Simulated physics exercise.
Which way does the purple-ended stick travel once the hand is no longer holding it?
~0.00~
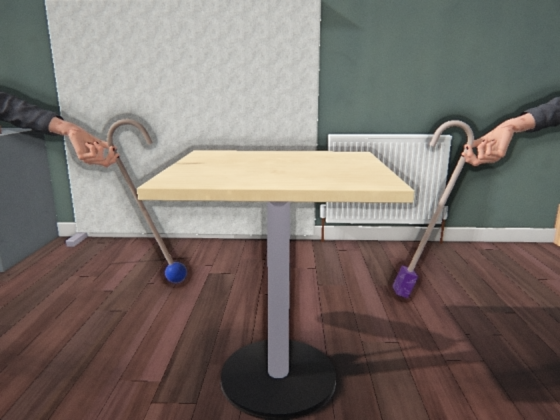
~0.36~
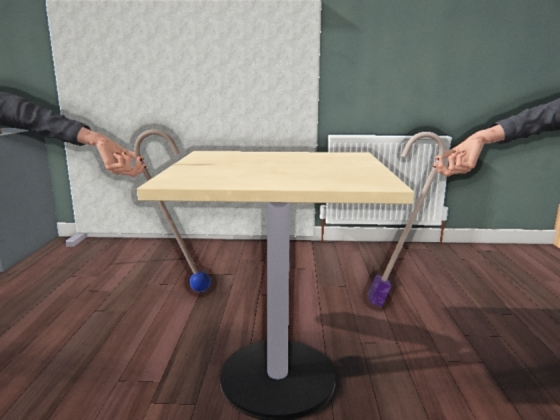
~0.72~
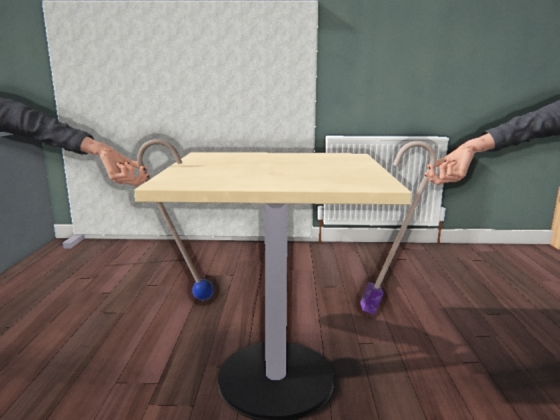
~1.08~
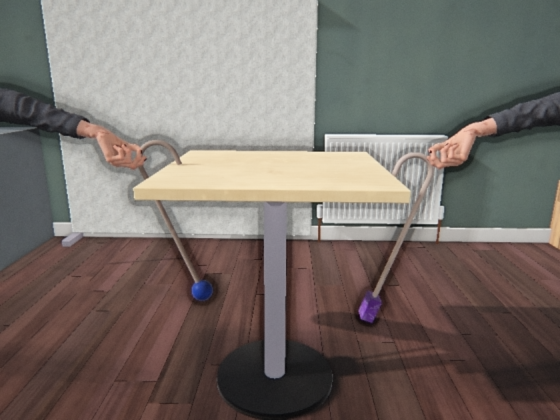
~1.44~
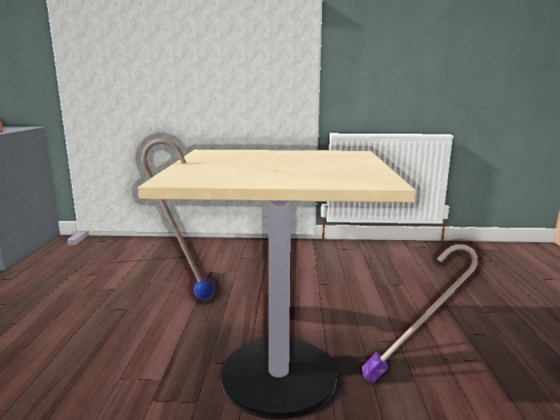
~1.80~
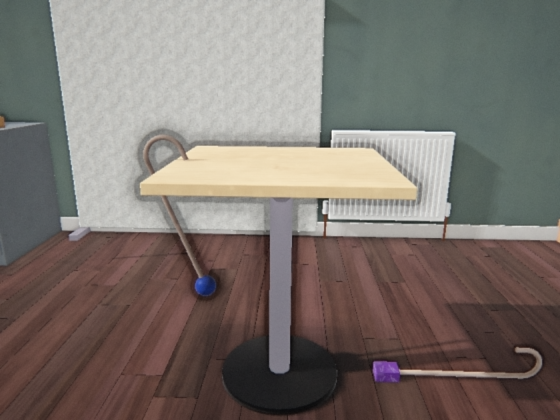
It moves down, dropping from the right side of the table toward the wooden floor.
